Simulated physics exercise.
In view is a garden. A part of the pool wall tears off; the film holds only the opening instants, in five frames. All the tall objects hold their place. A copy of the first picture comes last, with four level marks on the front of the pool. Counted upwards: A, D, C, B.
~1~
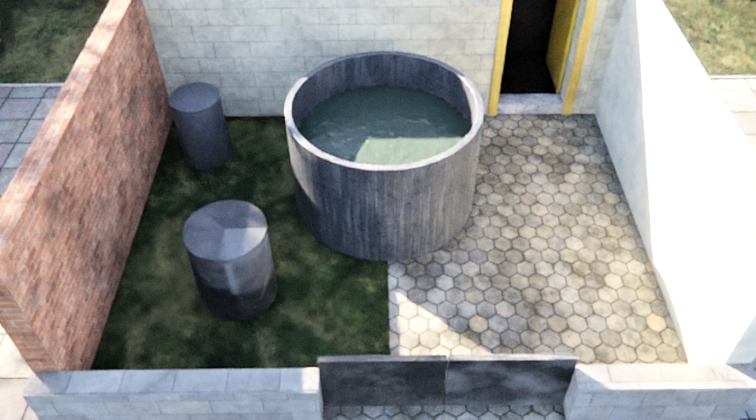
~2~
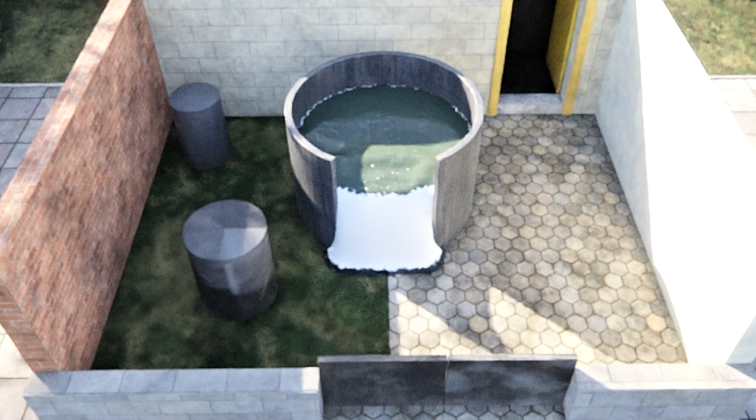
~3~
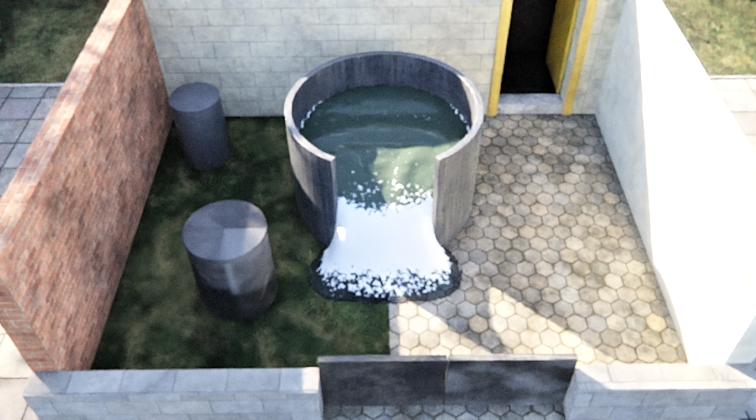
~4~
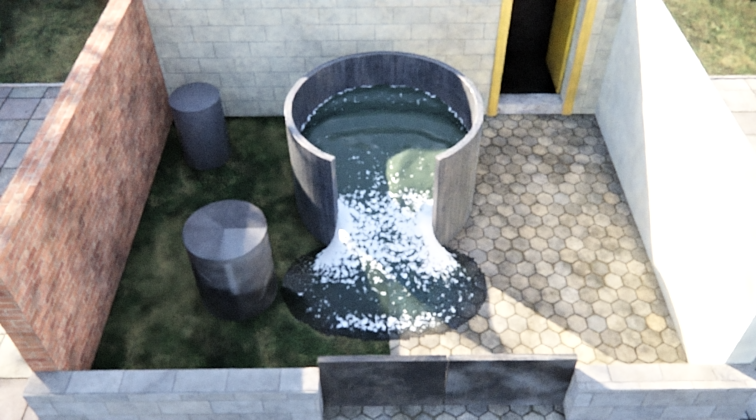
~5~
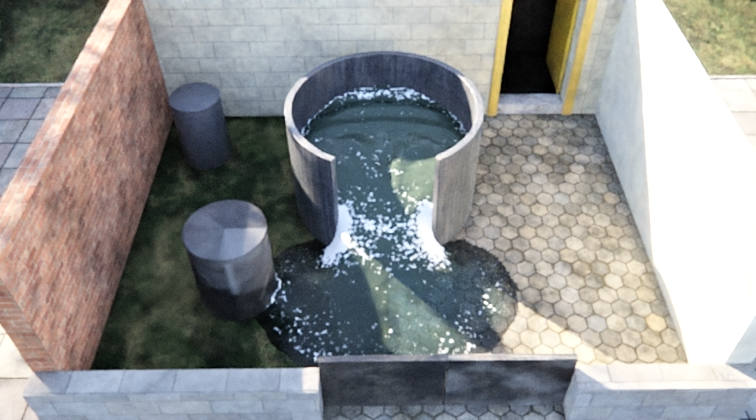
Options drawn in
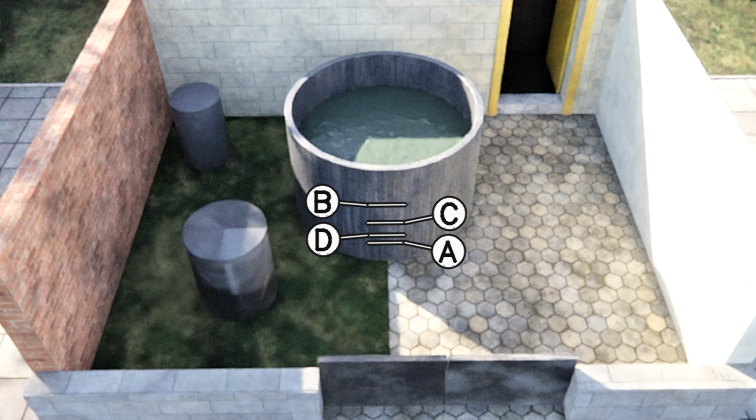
Round grey pool in a walled garden opening at the front, water pouring out and spreading over grass and hexagonal paving.
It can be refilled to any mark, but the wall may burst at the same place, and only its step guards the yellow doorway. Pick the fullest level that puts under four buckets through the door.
Choose B.
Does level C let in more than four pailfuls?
No.
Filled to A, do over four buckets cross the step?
No.
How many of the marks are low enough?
All four.
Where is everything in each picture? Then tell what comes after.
Water in the pool at rest, its middle at (384, 136); foot of the yellow doorway at (529, 114); shut gate at (447, 363).
Water covers 2 % of the ground and shows as far out as (330, 251).
Water covers 4 % of the ground and shows as far out as (317, 281).
Water covers 9 % of the ground and shows as far out as (293, 300).
Water covers 17 % of the ground and shows as far out as (504, 316).
On the marked copy, A at (386, 242); B at (386, 204); C at (386, 222); D at (386, 235); from the bottom up A, D, C, B.
If A is chosen, nothing gets over.
If B is chosen, a bucket or two gets in.
If C is chosen, nothing gets over.
If D is chosen, nothing gets over.
